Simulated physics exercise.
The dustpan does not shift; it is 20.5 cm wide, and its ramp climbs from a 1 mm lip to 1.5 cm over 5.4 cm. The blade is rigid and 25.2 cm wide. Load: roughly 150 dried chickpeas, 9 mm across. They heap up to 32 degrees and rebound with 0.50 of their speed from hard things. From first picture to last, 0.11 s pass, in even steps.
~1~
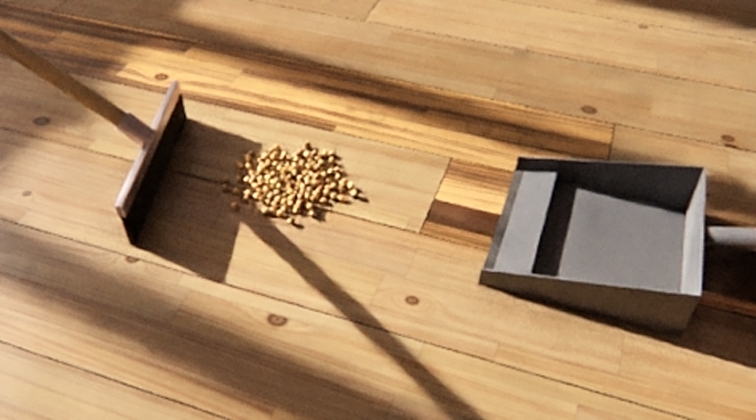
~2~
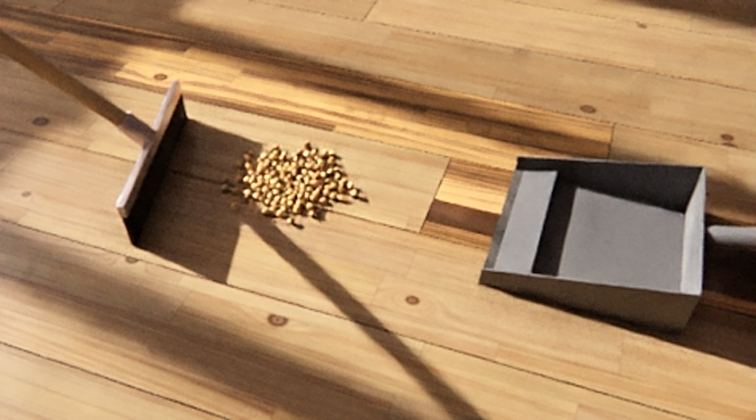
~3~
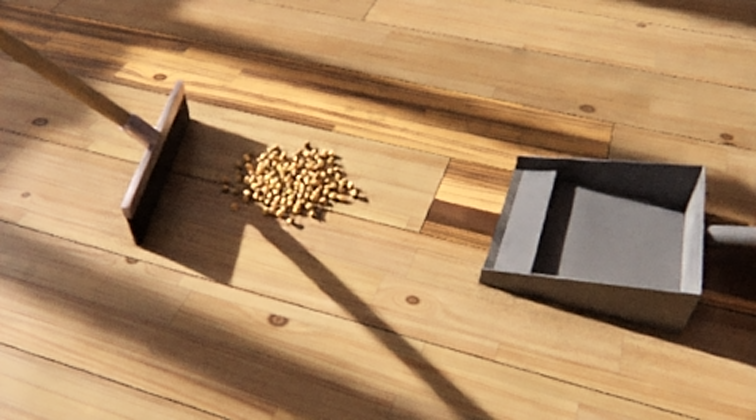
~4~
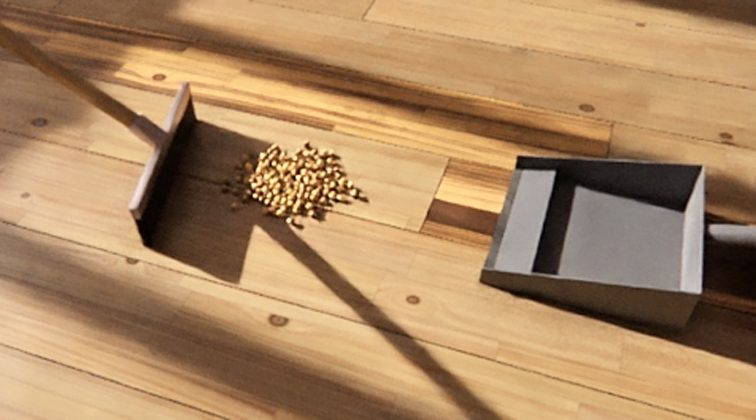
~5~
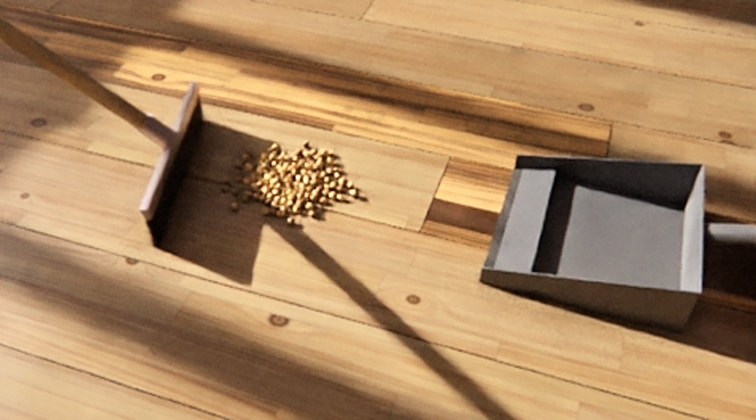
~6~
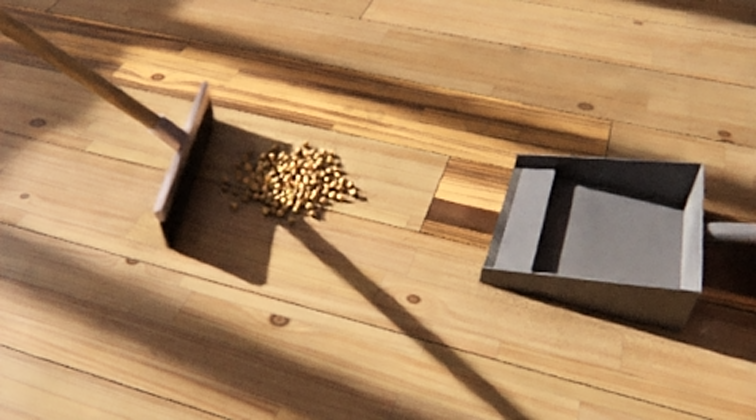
On a sunlit wooden plank floor, a loose pile of small golden chickpeas lies between a flat, wooden-handled blade on the left and a grey dustpan on the right. The blade slides slowly a short way right, its shadow shifting with it, while the pile and dustpan stay still.
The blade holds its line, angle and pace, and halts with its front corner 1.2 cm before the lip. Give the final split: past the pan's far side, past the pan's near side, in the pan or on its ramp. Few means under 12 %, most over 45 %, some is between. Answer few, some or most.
Far side some, near side few, pan some.
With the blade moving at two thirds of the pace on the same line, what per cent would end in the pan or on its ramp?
Then about 10 per cent.
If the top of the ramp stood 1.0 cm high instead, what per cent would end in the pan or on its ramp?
It would be near 30 per cent.
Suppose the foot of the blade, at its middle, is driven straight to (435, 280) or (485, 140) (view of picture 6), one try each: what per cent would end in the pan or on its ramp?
About 5 and 15 per cent.
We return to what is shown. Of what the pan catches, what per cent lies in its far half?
About 70 per cent.
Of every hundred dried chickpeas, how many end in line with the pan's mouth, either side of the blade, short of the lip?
Some 50 per cent.
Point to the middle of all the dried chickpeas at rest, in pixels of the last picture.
Around (507, 187).
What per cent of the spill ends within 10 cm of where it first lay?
Some 0 per cent.
Then, 0.25 s after the last picture, middle of the blade 22 cm from the lip; 0 % over the lip, far side 0 %, near side 0 %.
Then, 0.41 s after the last picture, middle of the blade 11 cm from the lip; 0 % over the lip, far side 10 %, near side 0 %.
Then, 0.70 s after the last picture, middle of the blade 5 cm from the lip; 30 % over the lip, far side 25 %, near side 0 %.
In the end, far side 25 %, near side 0 %, pan 25 %, in front of the lip or behind the blade 50 %.
